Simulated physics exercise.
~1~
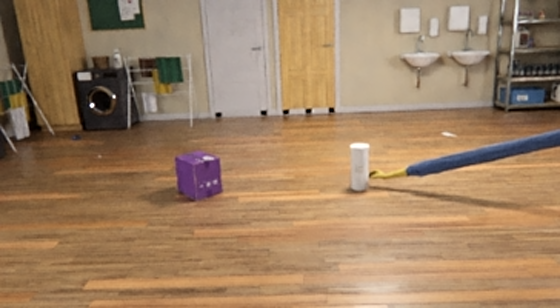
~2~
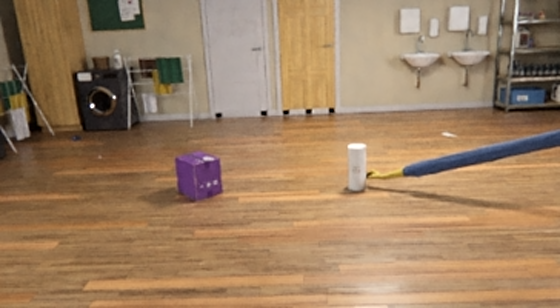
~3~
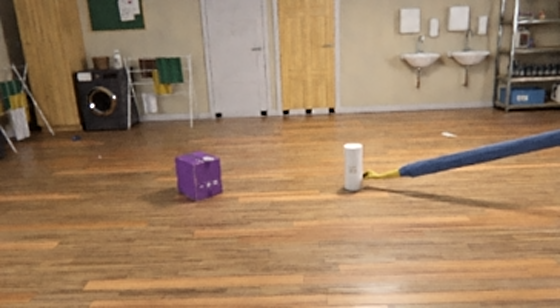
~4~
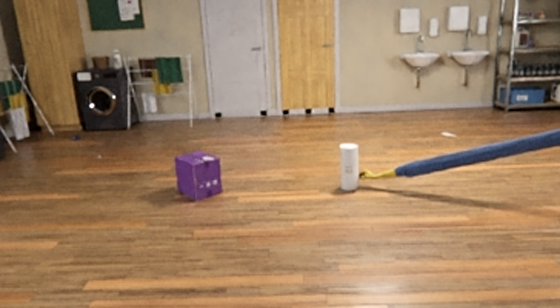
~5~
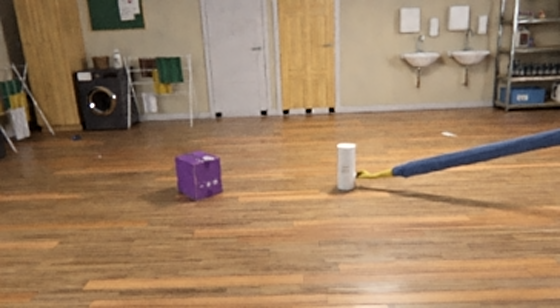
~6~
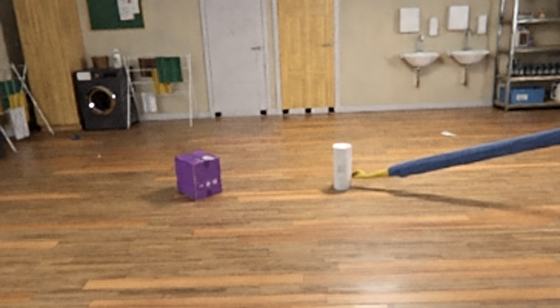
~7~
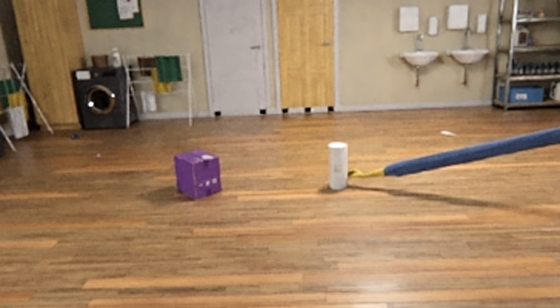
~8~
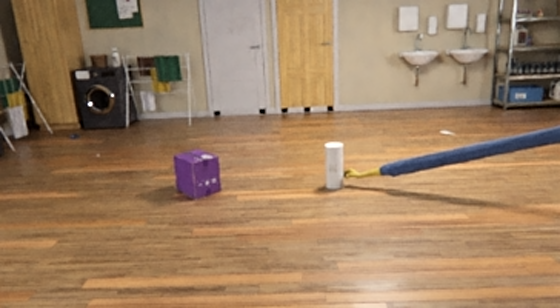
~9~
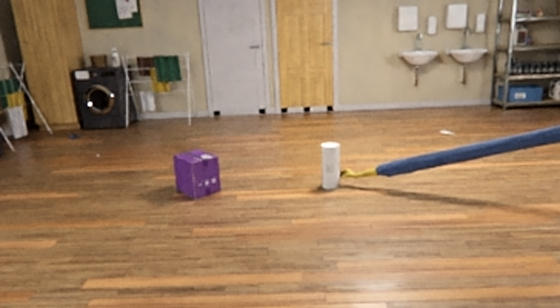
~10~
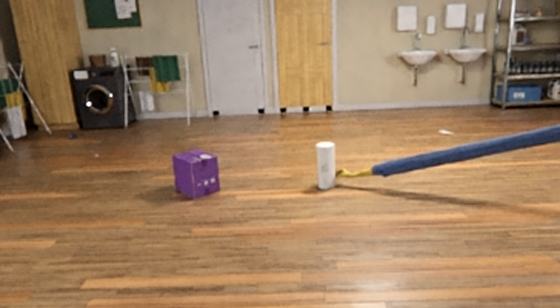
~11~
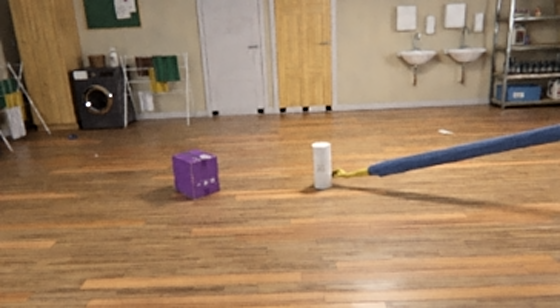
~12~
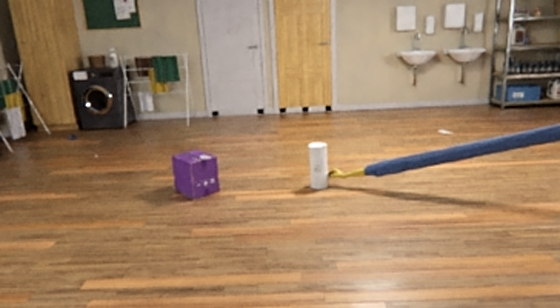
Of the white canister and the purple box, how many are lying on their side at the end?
None of them are lying on their side, as both the white canister and the purple box are still upright.
A white canister slides left toward a purple box, pushed by a fingertip, staying upright.
